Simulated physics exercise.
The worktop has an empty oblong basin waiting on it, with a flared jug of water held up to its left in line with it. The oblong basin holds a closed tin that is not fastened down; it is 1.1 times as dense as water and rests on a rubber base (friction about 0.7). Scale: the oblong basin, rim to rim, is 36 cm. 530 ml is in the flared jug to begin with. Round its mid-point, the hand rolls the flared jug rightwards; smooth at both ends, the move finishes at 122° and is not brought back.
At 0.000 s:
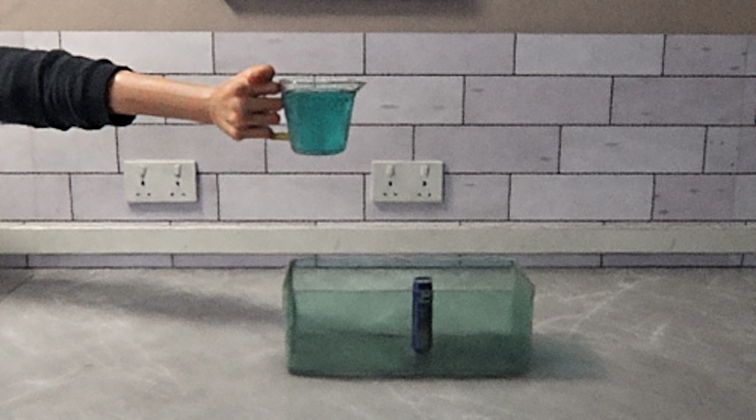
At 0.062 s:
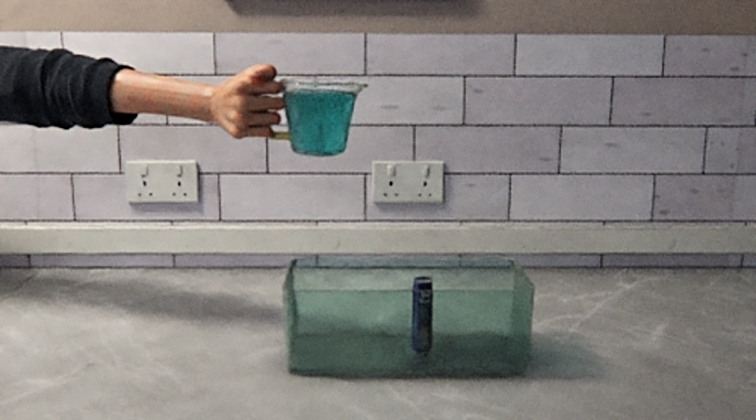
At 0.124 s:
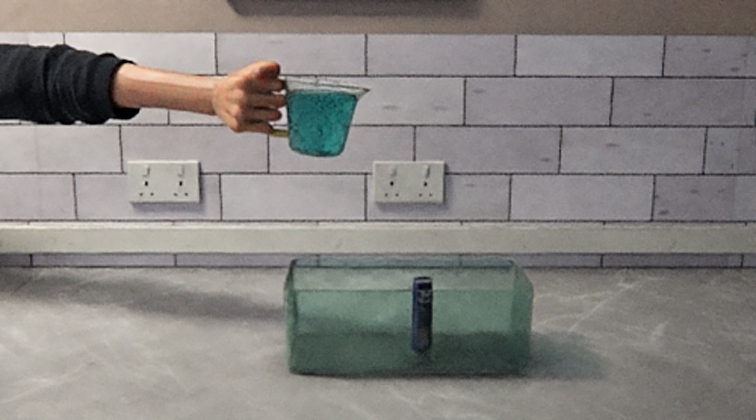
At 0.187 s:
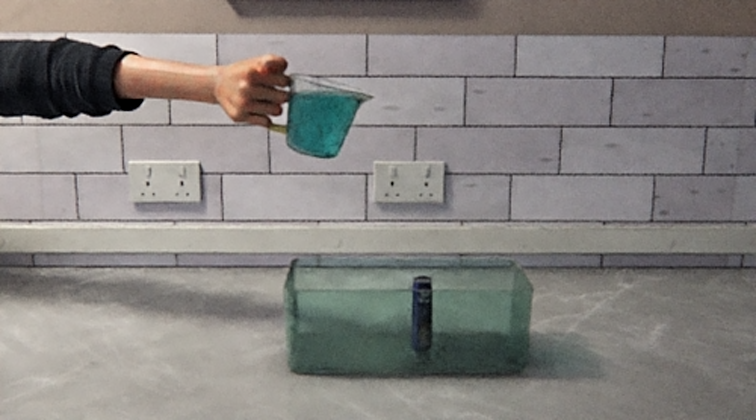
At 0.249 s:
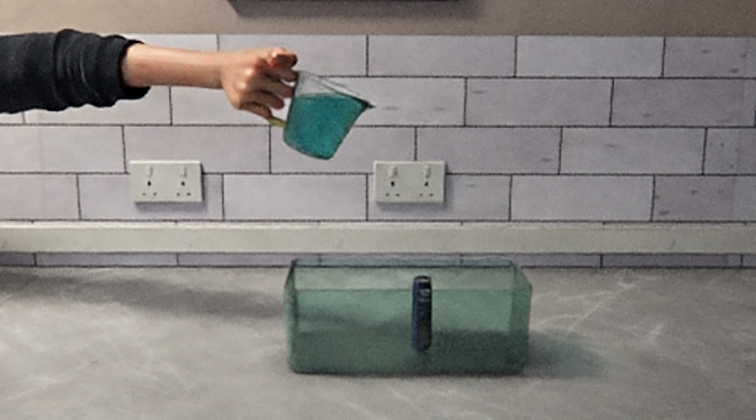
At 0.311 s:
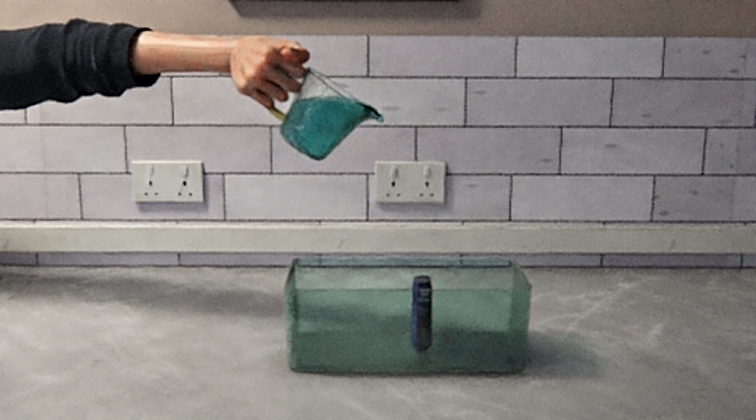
On a grey worktop, a hand tilts a jug of teal water rightwards above a clear basin.
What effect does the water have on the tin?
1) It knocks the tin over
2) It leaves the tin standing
The answer is 1.
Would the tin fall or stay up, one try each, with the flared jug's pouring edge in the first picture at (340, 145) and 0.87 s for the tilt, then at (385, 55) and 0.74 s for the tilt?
First it remains upright; then it topples.
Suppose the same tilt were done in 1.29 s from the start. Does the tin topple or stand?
In that case the tin overturns.
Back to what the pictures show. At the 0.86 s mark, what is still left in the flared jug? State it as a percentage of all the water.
Near 1 percent, more or less.
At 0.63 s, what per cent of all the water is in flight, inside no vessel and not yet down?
Share: Roughly 44 per cent.
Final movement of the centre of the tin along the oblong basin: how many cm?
It finishes around 9.0 cm from where it began.
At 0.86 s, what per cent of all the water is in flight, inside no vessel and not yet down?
Roughly 9 %.
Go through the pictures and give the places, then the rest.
It leans 0°; its right rim is at (368, 82); the water meets the walls at (283, 91) and (355, 92); the oblong basin's rim runs from (287, 275) to (525, 275); the tin's top is at (423, 283), in the first picture.
It leans 2°; its right rim is at (369, 84); the water meets the walls at (285, 92) and (356, 92), in the second picture.
It leans 6°; its right rim is at (371, 89); the water meets the walls at (287, 91) and (357, 95), in the third picture.
It leans 13°; its right rim is at (375, 96); the water meets the walls at (291, 93) and (363, 97), in the fourth picture.
It leans 23°; its right rim is at (377, 106); the water meets the walls at (293, 97) and (371, 101), in the fifth picture.
It leans 35°; its right rim is at (378, 119); the water meets the walls at (292, 103) and (370, 109); 3 per cent is over the edge, in the sixth picture.
By 0.63 s the tilt is 100° and 33 per cent is still to pour; the tin stands where it began.
By 0.86 s the tilt is 122° and 1 per cent is still to pour; the tin stands 3 cm from where it began.
By 1.11 s the tilt is 122° and 0 per cent is still to pour; the tin lies on its side.
By 1.37 s the tilt is 122° and 0 per cent is still to pour; the tin lies on its side.
At rest the tin lies on its side.
